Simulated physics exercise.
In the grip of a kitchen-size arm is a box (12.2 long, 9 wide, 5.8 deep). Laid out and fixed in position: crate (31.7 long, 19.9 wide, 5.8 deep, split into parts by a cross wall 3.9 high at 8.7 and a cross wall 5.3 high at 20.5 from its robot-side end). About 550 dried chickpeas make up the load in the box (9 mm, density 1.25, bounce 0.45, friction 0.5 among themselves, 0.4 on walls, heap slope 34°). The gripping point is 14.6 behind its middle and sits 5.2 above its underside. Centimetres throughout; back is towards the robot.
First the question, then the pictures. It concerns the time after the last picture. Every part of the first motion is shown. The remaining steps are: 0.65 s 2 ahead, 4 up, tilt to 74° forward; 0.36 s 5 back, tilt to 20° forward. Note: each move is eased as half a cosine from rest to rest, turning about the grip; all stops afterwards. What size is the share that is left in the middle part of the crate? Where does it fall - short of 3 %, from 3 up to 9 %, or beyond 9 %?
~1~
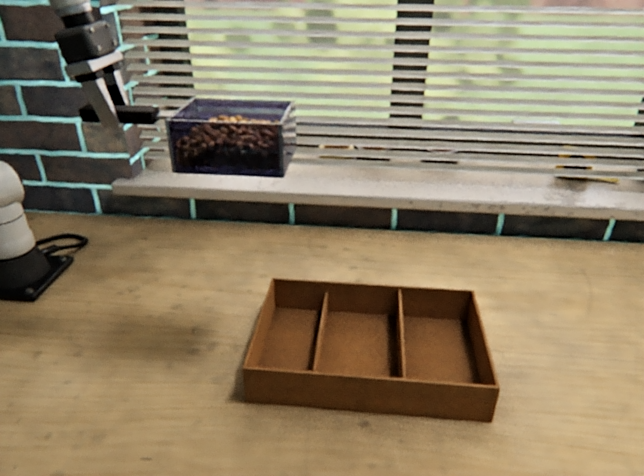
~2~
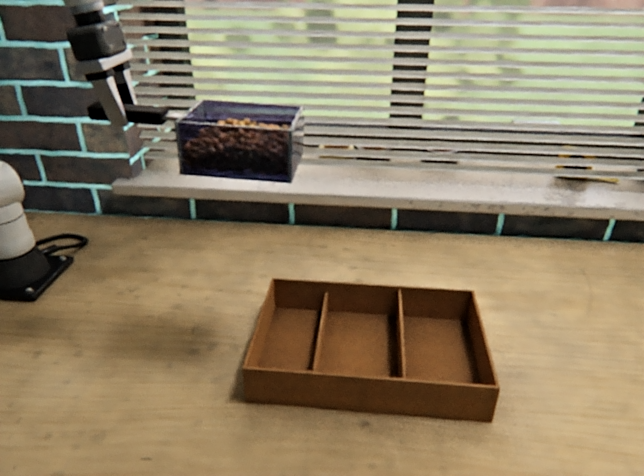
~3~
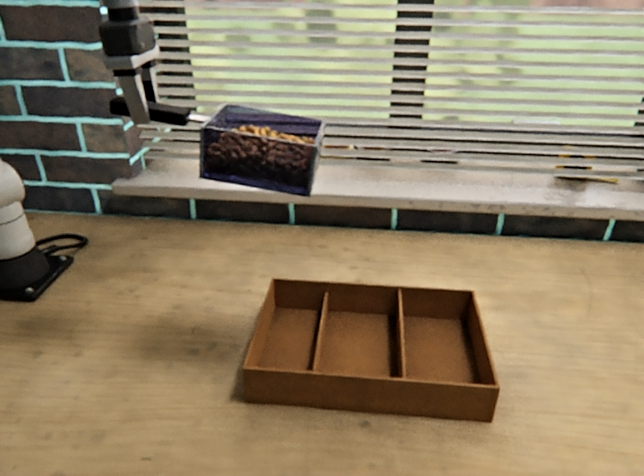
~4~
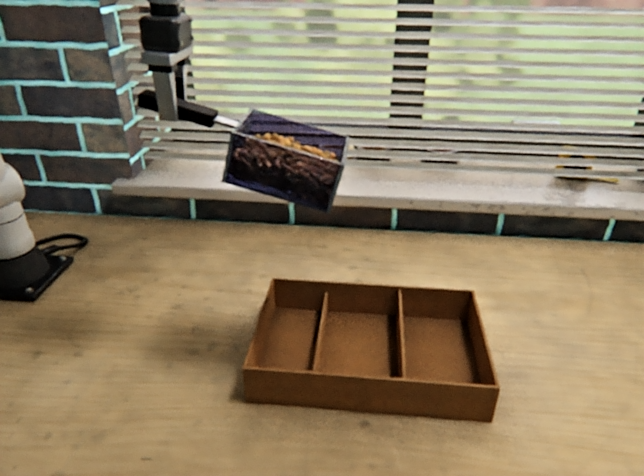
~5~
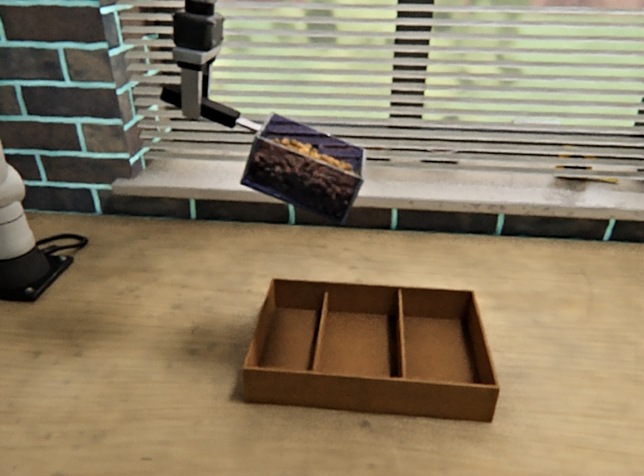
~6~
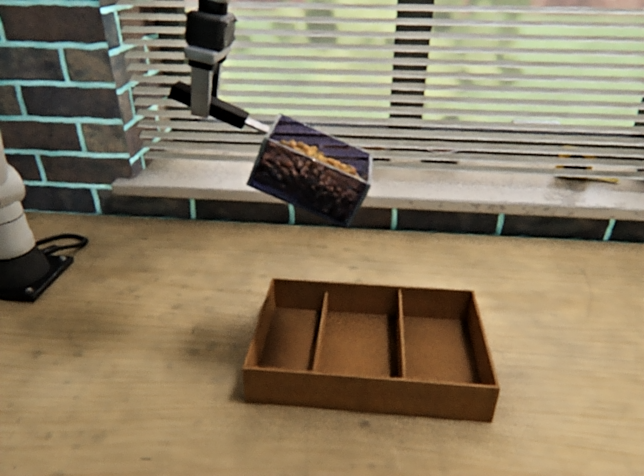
From 3 up to 9 %.
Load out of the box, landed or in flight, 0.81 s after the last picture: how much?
Roughly 5 per cent by then.
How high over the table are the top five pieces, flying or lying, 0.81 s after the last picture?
Roughly 32 cm.
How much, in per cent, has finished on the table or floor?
0 per cent, give or take.
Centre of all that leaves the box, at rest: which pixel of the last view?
Approximately (363, 357) in pixels.
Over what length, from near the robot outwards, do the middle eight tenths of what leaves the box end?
Length: Near 20 cm.
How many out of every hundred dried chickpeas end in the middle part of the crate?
I'd say some 6 per cent of it.
Then, 0.40 s on, tilted 58° forward, highest piece 31 above the table; 546 in the box.
Then, 0.81 s on, tilted 52° forward, highest piece 32 above the table; 506 in the box, 13 in the middle part, 11 in the robot-side part, 16 in flight or on a rim.
Then, 1.21 s on, tilted 20° forward, highest piece 36 above the table; 499 in the box, 30 in the middle part, 9 in the robot-side part, 6 in the far-side part, 2 in flight or on a rim.
Then, 2.26 s on, tilted 20° forward, highest piece 36 above the table; 499 in the box, 32 in the middle part, 9 in the robot-side part, 6 in the far-side part.
In the end, 499 in the box, 32 in the middle part, 9 in the robot-side part, 6 in the far-side part. That is 6 % in the middle part of the crate.
